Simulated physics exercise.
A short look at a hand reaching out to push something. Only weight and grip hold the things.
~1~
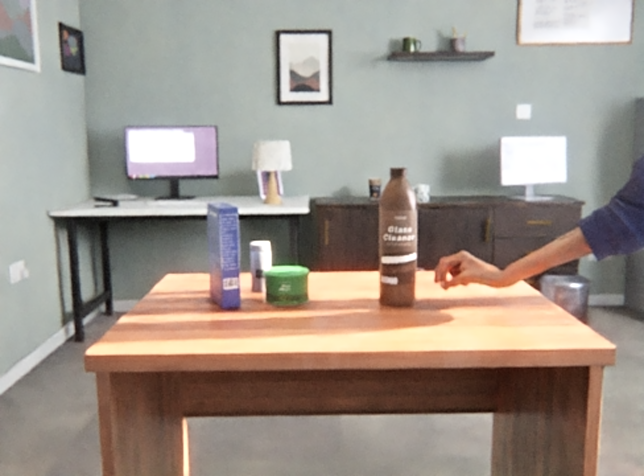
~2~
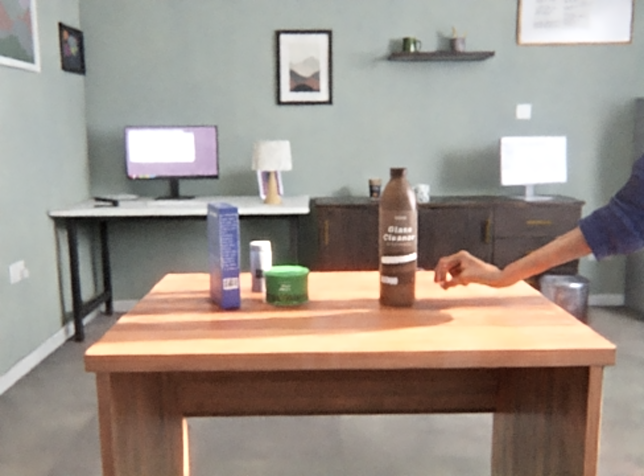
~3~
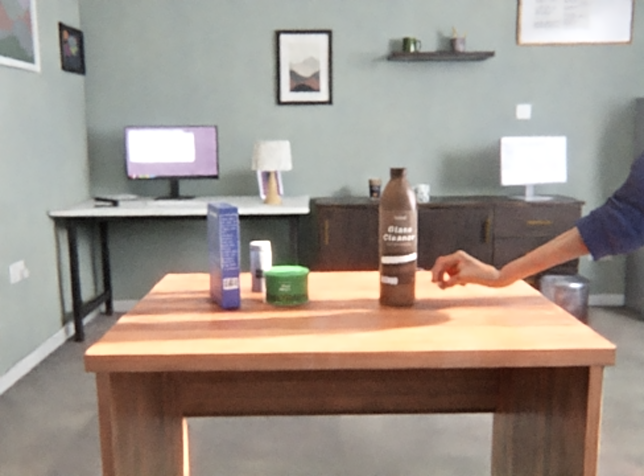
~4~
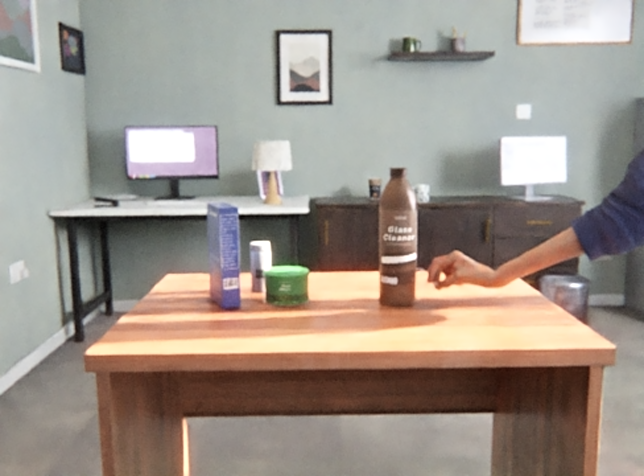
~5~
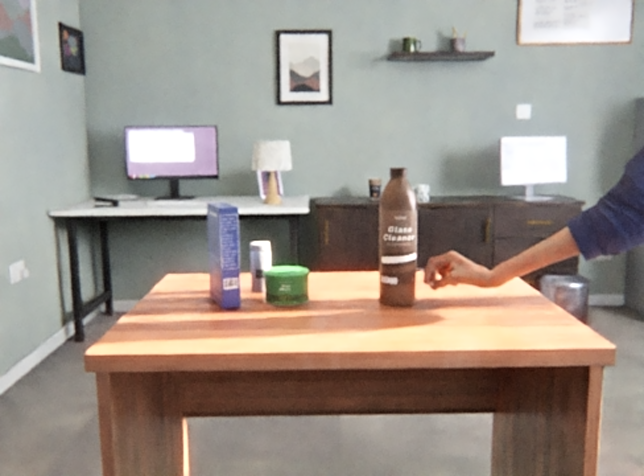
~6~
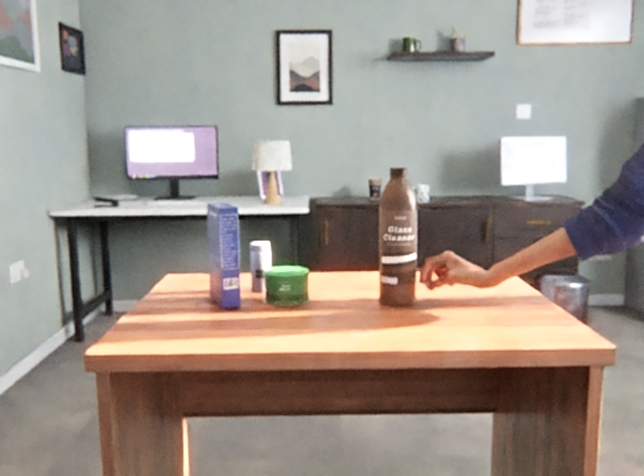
A hand on a dark-blue-sleeved arm reaches in from the right over a wooden table, seen from the front in a grey-green room with desks and monitors behind. On the tabletop stand a blue box, a small white-and-dark container and a green tub at left, and a brown bottle right of centre. The hand inches left to the bottle's side, while the objects and camera stay still.
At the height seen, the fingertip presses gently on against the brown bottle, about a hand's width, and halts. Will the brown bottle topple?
The brown bottle stays upright.
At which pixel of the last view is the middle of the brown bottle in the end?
Around (344, 237).
Then, 0.30 s on from there, brown bottle shifted a little near (389, 237).
Then, 0.60 s on from there, brown bottle shifted about its own width near (374, 236).
Then, 0.90 s on from there, brown bottle shifted about its own width near (359, 237).
Then, 1.20 s on from there, brown bottle shifted about its own width near (344, 237).
In the end, moved from the start, brown bottle. At the end, from the last picture's camera, brown bottle near (343, 237).
